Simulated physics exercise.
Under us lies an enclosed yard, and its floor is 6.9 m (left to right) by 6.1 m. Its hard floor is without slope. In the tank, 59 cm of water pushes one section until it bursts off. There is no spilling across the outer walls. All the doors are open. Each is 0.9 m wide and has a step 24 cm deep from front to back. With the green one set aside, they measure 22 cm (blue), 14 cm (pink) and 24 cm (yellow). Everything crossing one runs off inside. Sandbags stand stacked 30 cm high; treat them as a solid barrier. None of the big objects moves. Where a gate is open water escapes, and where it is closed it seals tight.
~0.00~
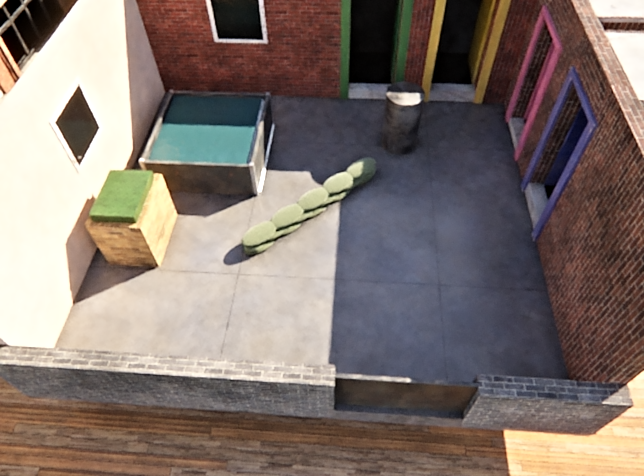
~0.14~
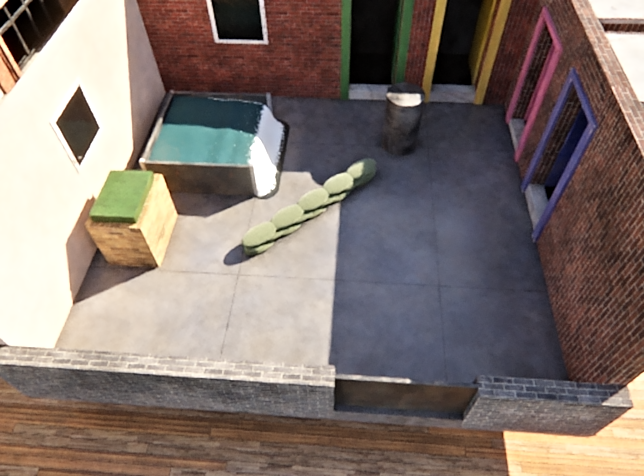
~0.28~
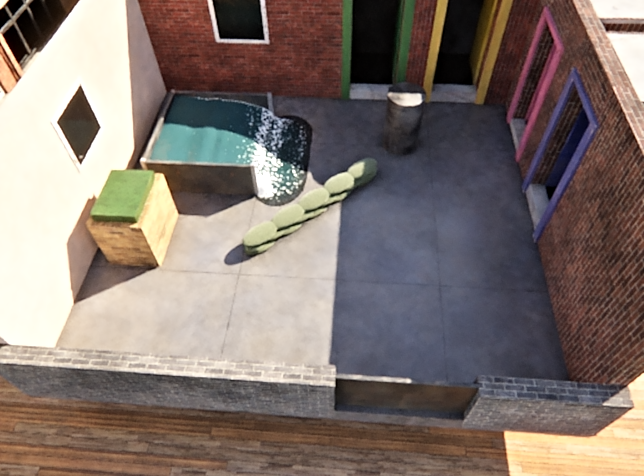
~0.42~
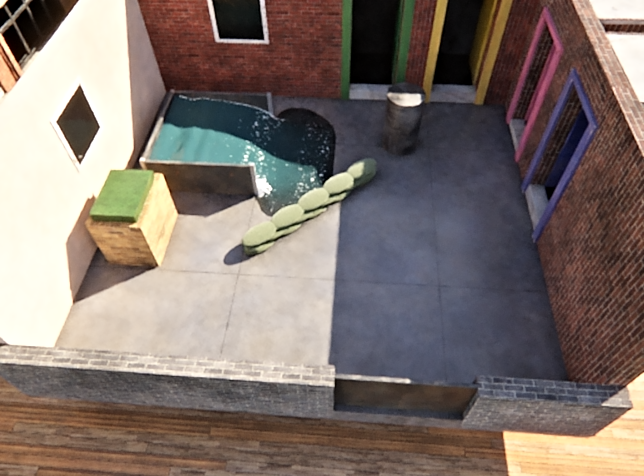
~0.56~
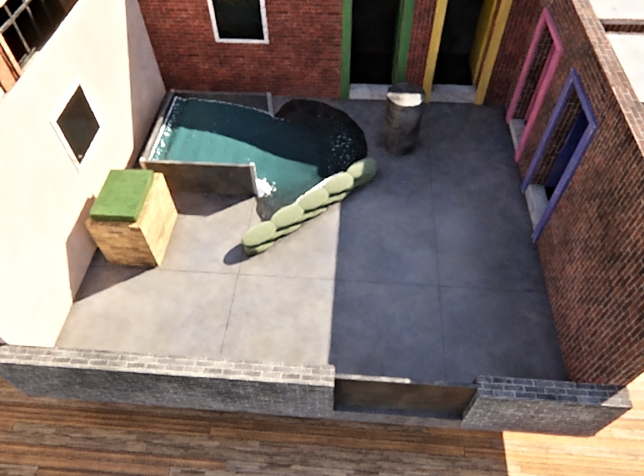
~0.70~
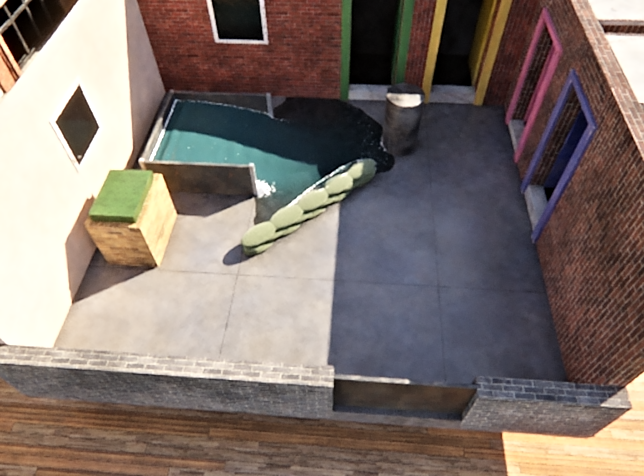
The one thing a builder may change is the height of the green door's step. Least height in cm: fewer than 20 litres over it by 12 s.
Approx. 26 cm.
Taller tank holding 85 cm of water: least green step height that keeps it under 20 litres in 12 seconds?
Roughly 36 centimetres.
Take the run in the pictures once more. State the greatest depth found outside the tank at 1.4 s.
44 cm.
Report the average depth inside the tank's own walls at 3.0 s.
Averaged depth comes out at about 11 cm.
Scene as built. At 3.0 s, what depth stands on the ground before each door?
Door by door, in centimetres - yellow 11, green 26, pink 20, blue 10.
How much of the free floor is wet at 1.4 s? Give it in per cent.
The wet part is about 20 per cent.
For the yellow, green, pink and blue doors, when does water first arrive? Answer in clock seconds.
Yellow at 1.5 s, green at 0.9 s, pink at 1.8 s and blue at 1.8 s.
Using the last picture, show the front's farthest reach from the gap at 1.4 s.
(516, 167).
After 1.4 s water covers 20 % of the floor, deepest (44 cm) near (374, 147); 10 cm at the green door, 0 litres in over its 19 cm step.
After 3.0 s water covers 45 % of the floor, deepest (27 cm) near (493, 109); 26 cm at the green door, 47 litres in over its 19 cm step.
After 12.0 s water covers 95 % of the floor, deepest (10 cm) near (135, 378); 3 cm at the green door, 61 litres in over its 19 cm step.
At the green door as built, the water arrived by 1.0 s and peaked near 31 cm at 2.2 s.
Run again over the same 12 s with other heights there, 28 litres in over 24 cm, 4 litres over 32.5 cm. The limit of 20 litres is kept from about 26 cm up.
